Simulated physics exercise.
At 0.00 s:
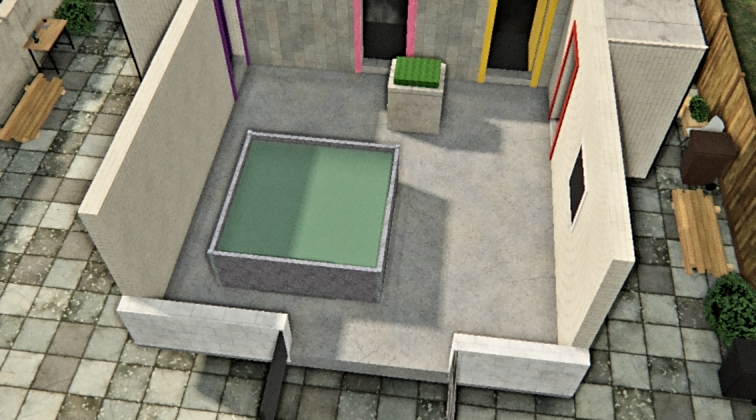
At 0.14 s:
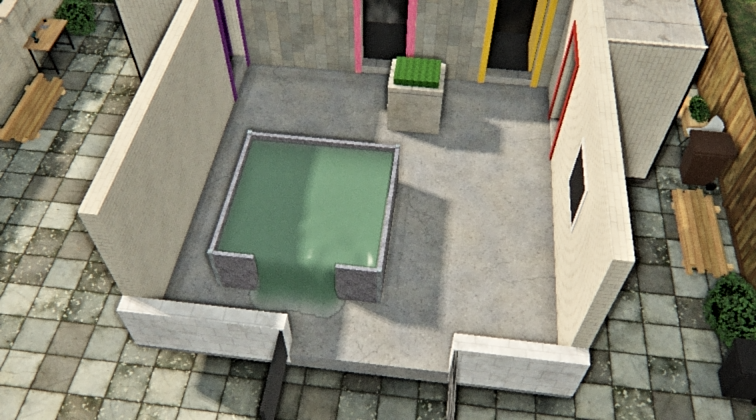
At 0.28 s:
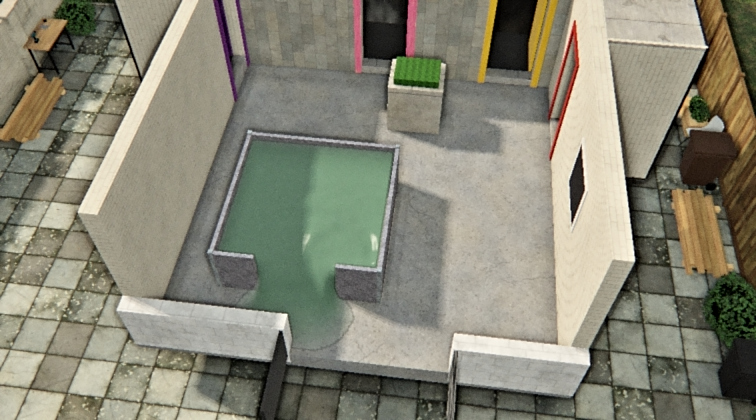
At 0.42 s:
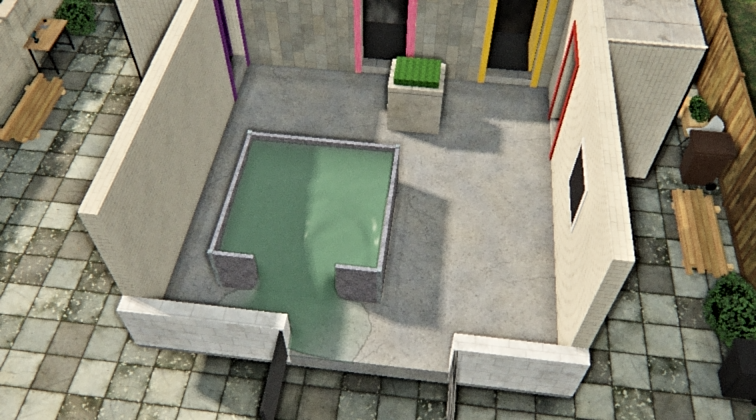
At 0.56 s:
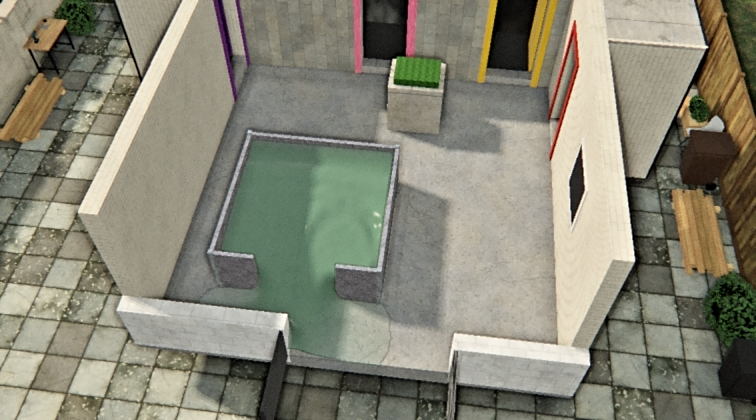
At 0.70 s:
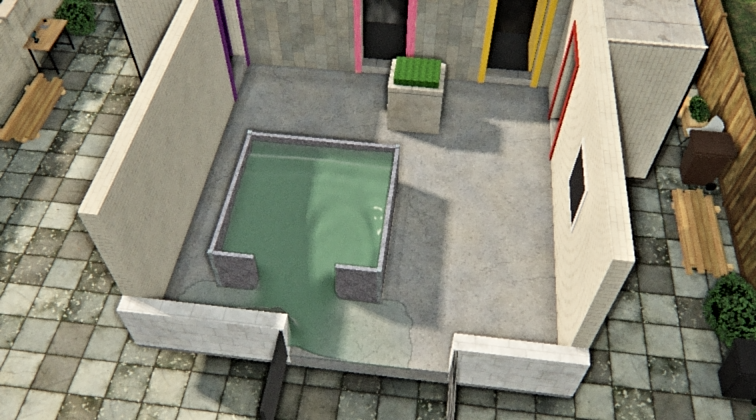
Greenish water poured out through a gap that opened in the near wall of a square tank in a walled yard, then spread across the grey floor toward the front opening and out to both sides.
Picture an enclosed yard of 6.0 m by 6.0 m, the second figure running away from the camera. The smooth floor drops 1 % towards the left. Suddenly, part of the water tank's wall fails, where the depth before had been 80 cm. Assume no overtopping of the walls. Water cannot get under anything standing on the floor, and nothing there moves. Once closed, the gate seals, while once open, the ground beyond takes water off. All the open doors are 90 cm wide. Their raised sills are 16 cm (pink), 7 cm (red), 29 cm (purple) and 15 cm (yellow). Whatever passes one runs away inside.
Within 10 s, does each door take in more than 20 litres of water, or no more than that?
At the end, the pink door lets in a smaller amount than the limit; the red door lets in a smaller amount than the limit; the purple door lets in a smaller amount than the limit; the yellow door lets in a smaller amount than the limit.
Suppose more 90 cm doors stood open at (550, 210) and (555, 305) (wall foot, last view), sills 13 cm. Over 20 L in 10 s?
Per doorway, in order: Insufficient / insufficient.
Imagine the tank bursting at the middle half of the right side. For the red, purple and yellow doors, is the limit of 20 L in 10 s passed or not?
So red ends up past the limit, purple short of it, yellow past the limit.
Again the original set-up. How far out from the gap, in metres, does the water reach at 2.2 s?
Some 4.4 metres from the gap.
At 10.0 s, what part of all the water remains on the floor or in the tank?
Some 54 in a hundred.
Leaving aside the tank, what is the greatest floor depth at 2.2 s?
Peak depth: Approx. 51 cm.
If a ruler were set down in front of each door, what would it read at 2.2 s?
In centimetres, the pink door has 0, the red door 0, the purple door 0 and the yellow door 0.
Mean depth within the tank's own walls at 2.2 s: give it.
I'd put the mean depth near 47 centimetres.
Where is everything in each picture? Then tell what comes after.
The first picture shows the water tank at (310, 200) is whole and still, 80 cm deep.
In the second picture, water pours out at (298, 282) and has run 0.7 m, to (255, 299); typically 12 cm deep outside, 80 cm at the water tank's back.
In the third picture, the front is at a hidden place, 1.0 m from the gap at (298, 283); 1.2 m2 of floor is under water; 80 cm left at the back of the water tank.
In the fourth picture, water pours out at (298, 284) and has run 1.3 m, to a hidden place; typically 16 cm deep outside, 80 cm at the water tank's back.
In the fifth picture, water pours out at (298, 283) and has run 1.8 m, to a hidden place; typically 12 cm deep outside, 78 cm at the water tank's back.
In the sixth picture, the front is at a hidden place, 2.2 m from the gap at (298, 282); 2.7 m2 of floor is under water; 69 cm left at the back of the water tank.
After 1.4 s water covers 15 % of the floor and is deepest (62 cm) near (276, 326); pink door not reached, red door not reached, purple door not reached, yellow door not reached.
After 2.2 s water covers 25 % of the floor and is deepest (51 cm) near (155, 324); pink door not reached, red door not reached, purple door not reached, yellow door not reached.
After 3.5 s water covers 35 % of the floor and is deepest (37 cm) near (273, 337); pink door not reached, red door not reached, purple door 18 cm at the sill, 0 L in, yellow door not reached.
After 6.0 s water covers 60 % of the floor and is deepest (24 cm) near (247, 69); pink door 7 cm at the sill, 0 L in, red door not reached, purple door 18 cm at the sill, 3 L in, yellow door 7 cm at the sill, 0 L in.
After 10.0 s water covers 90 % of the floor and is deepest (17 cm) near (247, 69); pink door 8 cm at the sill, 0 L in, red door 7 cm at the sill, 4 L in, purple door 16 cm at the sill, 3 L in, yellow door 9 cm at the sill, 0 L in.
